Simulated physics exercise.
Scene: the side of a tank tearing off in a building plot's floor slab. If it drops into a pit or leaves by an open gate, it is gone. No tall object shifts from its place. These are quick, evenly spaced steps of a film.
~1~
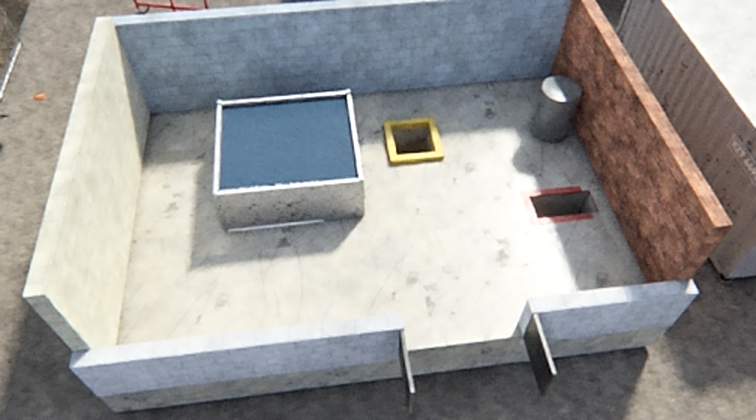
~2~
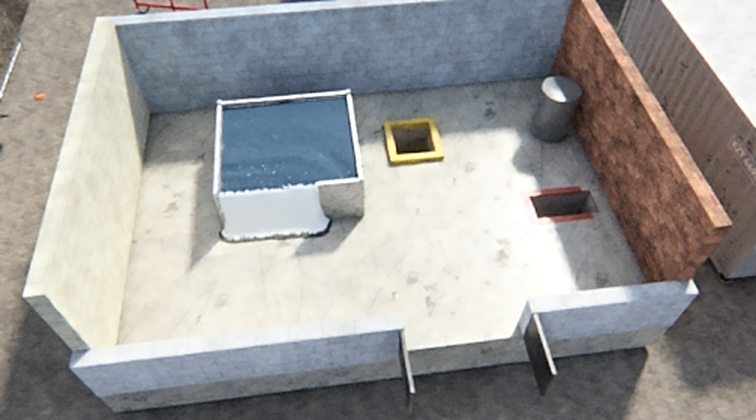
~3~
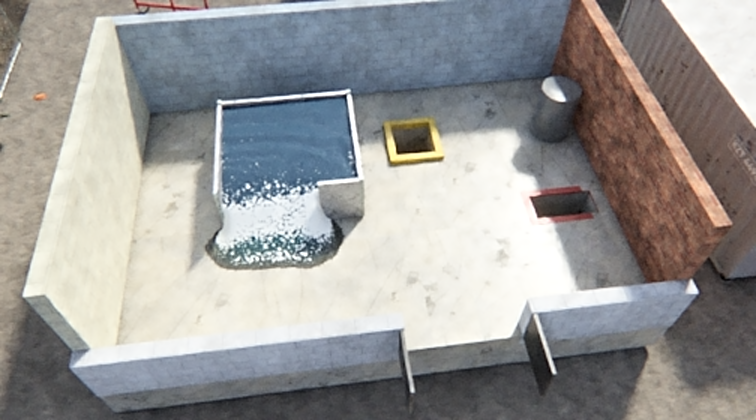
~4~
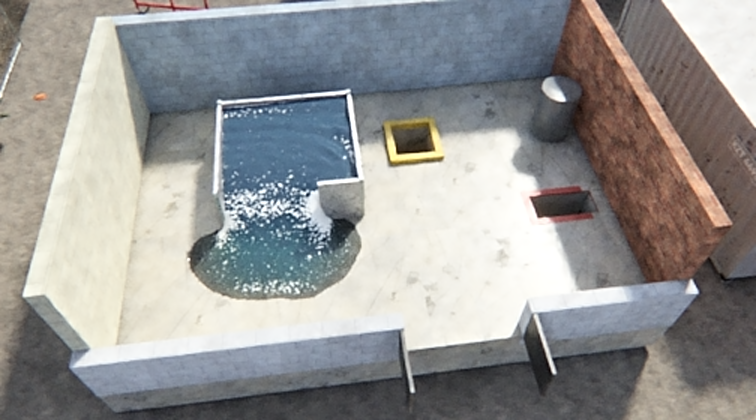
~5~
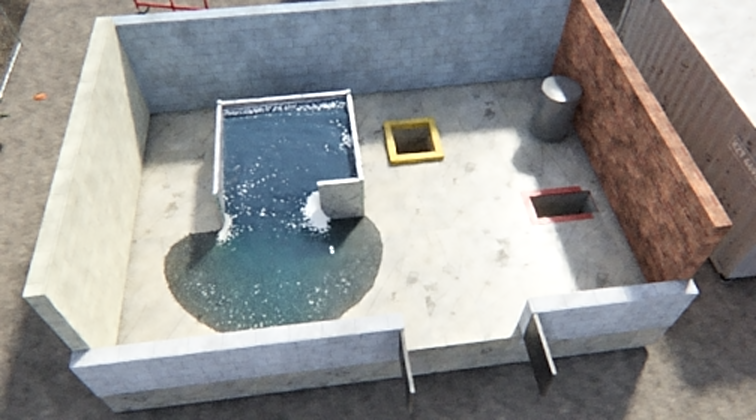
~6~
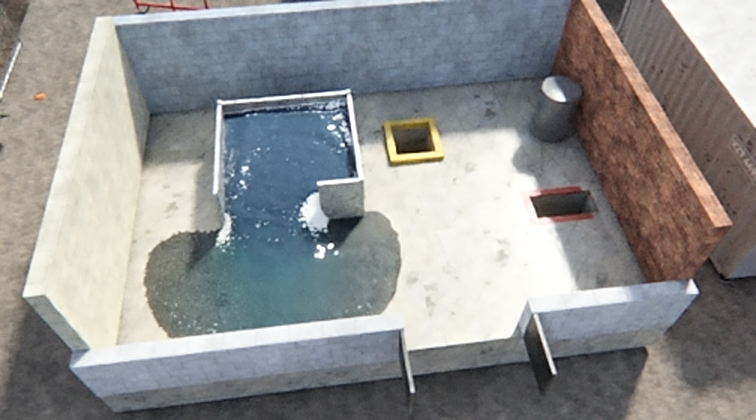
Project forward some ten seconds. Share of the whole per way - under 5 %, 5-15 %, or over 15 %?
In the end gate: Five per cent up to fifteen; yellow pit: Smaller than five per cent; red pit: Five per cent up to fifteen.
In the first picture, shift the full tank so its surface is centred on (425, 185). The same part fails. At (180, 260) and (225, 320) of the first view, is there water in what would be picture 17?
First submerged, then submerged.
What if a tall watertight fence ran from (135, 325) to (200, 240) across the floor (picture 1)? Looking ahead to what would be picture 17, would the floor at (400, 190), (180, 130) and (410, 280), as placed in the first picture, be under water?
Result in the order given: Unaffected, unaffected, drowned.
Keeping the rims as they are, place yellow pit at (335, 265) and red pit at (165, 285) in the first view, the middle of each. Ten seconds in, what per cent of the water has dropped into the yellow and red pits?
The yellow pit takes around 8 percent, while the red pit takes around 45 percent.
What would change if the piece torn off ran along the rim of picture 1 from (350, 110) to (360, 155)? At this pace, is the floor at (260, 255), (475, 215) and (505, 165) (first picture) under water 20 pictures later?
The first would be still unwetted, the second drenched and the third drenched.
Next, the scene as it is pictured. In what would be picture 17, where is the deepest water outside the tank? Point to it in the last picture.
Somewhere near (126, 370), I think.
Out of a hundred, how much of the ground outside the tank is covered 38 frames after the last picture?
About 95 per cent.
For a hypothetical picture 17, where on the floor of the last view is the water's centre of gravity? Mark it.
I'd point to (269, 249).
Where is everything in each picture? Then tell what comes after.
In the first picture, still water in the open tank at (287, 142).
In the second picture, water pours out at (273, 213) and has run to (223, 232).
In the third picture, the front is at (214, 254), out from the gap at (273, 213).
In the fourth picture, the front is at (317, 289), out from the gap at (274, 215).
In the fifth picture, water pours out at (274, 215) and has run to a hidden place.
In the sixth picture, the front is at a hidden place, out from the gap at (274, 215).
A moment on, water covers 25 % of the floor; the gate 0 %, the yellow pit 0 %, the red pit 0 %.
Next, water covers 30 % of the floor; the gate 1 %, the yellow pit 0 %, the red pit 0 %.
Then, water covers 65 % of the floor; the gate 3 %, the yellow pit 0 %, the red pit 1 %.
Later, water covers 95 % of the floor; the gate 6 %, the yellow pit 0 %, the red pit 5 %.
In the end, water covers 100 % of the floor; the gate 8 %, the yellow pit 0 %, the red pit 13 %.
